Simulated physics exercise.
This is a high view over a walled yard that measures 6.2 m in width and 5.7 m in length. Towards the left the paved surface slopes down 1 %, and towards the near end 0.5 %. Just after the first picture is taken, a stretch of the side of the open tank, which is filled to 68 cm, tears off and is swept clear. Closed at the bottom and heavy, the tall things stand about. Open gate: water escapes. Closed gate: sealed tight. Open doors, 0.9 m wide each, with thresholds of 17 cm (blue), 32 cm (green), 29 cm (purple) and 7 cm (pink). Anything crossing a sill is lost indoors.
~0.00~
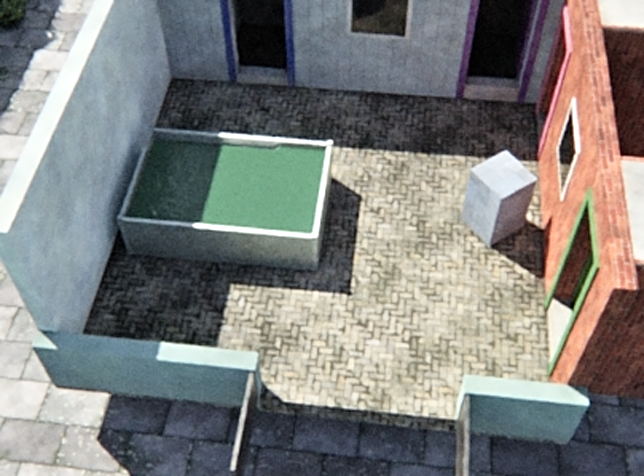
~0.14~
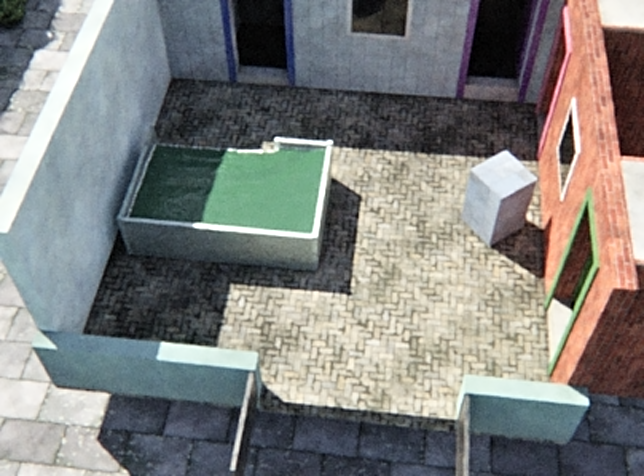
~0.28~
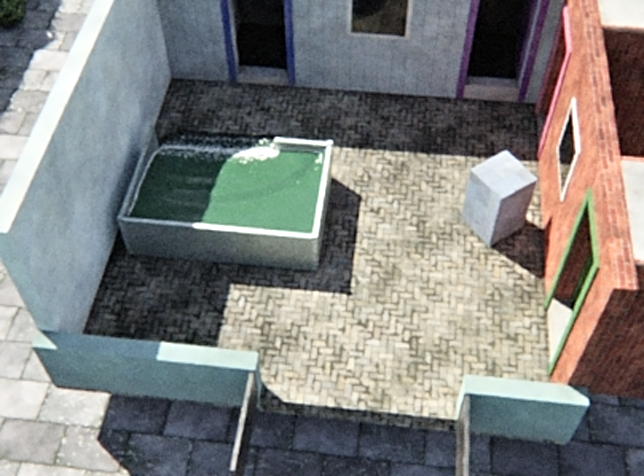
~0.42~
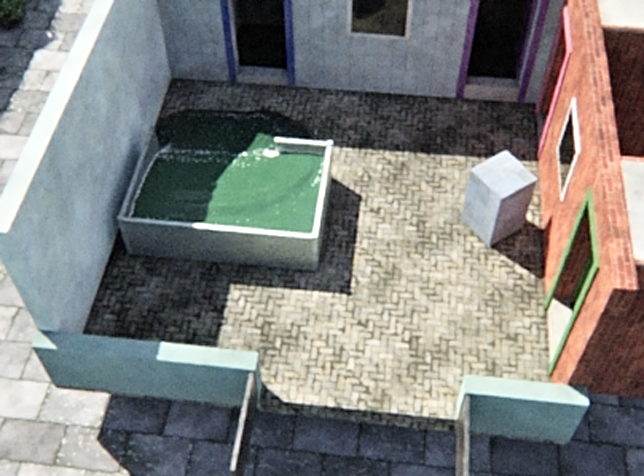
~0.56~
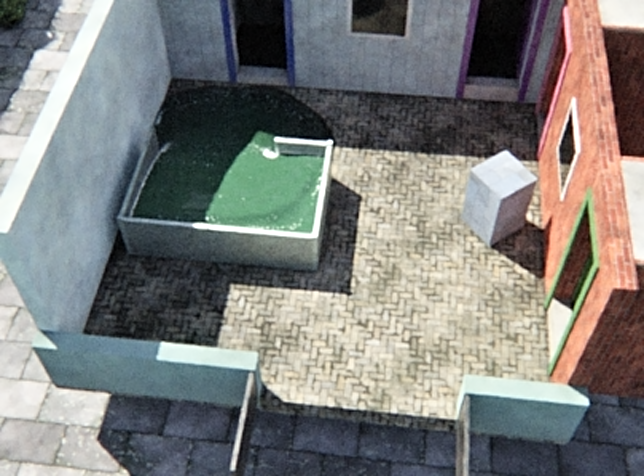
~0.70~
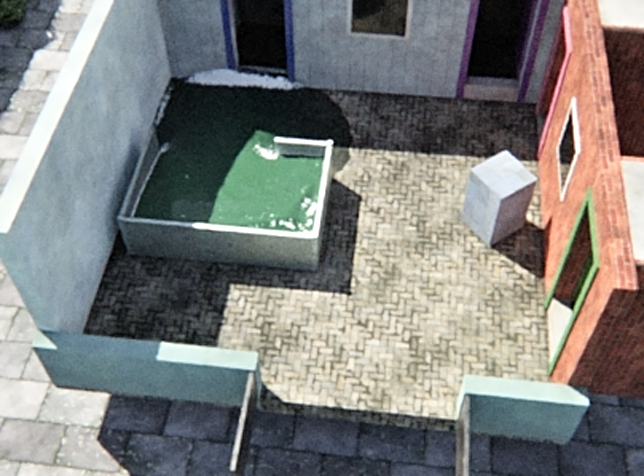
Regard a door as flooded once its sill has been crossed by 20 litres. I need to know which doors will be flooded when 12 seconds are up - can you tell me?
Blue door: Past the limit; green door: Within the limit; purple door: Within the limit; pink door: Past the limit.
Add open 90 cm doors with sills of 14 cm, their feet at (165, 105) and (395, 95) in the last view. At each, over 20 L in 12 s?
Taking them in order, the first is too much and the second fine.
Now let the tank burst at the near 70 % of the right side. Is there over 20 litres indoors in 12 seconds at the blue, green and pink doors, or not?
Door by door - blue: Within bounds, green: Within bounds, pink: Out of bounds.
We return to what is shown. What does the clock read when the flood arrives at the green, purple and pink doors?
So green at 4.5 s, purple at 2.0 s, and pink at 2.6 s.
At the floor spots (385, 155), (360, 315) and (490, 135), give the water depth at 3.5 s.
Spot one 6 cm, spot two 0 cm, spot three 6 cm.
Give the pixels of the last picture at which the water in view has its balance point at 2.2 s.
The water's centre sits at about (233, 154).
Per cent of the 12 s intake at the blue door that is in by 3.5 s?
Fraction in by then: Around 95 per cent.
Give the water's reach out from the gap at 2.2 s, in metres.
It's close to 4.8 metres.
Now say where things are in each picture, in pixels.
The first frame shows still water, 68 cm deep, in the open tank at (229, 183).
In the second frame, the front is at a hidden place, 1.0 m from the gap on the open tank's far side; 0.3 m2 of floor is under water; 68 cm left at the back of the open tank.
In the third frame, the front is at a hidden place, 1.2 m from the gap on the open tank's far side; 1.3 m2 of floor is under water; 68 cm left at the back of the open tank.
In the fourth frame, water pours out on the open tank's far side and has run 1.5 m, to (301, 132); typically 10 cm deep outside, 64 cm at the open tank's back.
In the fifth frame, water pours out on the open tank's far side and has run 2.0 m, to (277, 92); typically 8 cm deep outside, 59 cm at the open tank's back.
In the sixth frame, the front is at (172, 80), 2.3 m from the gap on the open tank's far side; 5.6 m2 of floor is under water; 58 cm left at the back of the open tank.
After 1.4 s water covers 20 % of the floor and is deepest (60 cm) near (172, 80); blue door 42 cm at the sill, 94 L in, green door not reached, purple door not reached, pink door not reached.
After 2.2 s water covers 25 % of the floor and is deepest (43 cm) near (199, 127); blue door 39 cm at the sill, 220 L in, green door not reached, purple door 2 cm at the sill, 0 L in, pink door not reached.
After 3.5 s water covers 55 % of the floor and is deepest (26 cm) near (159, 148); blue door 23 cm at the sill, 309 L in, green door not reached, purple door 6 cm at the sill, 0 L in, pink door 17 cm at the sill, 7 L in.
After 7.0 s water covers 90 % of the floor and is deepest (14 cm) near (452, 138); blue door 9 cm at the sill, 320 L in, green door 3 cm at the sill, 0 L in, purple door 14 cm at the sill, 0 L in, pink door 14 cm at the sill, 185 L in.
After 12.0 s water covers 95 % of the floor and is deepest (14 cm) near (73, 362); blue door 8 cm at the sill, 320 L in, green door 4 cm at the sill, 0 L in, purple door 5 cm at the sill, 0 L in, pink door 5 cm at the sill, 210 L in.
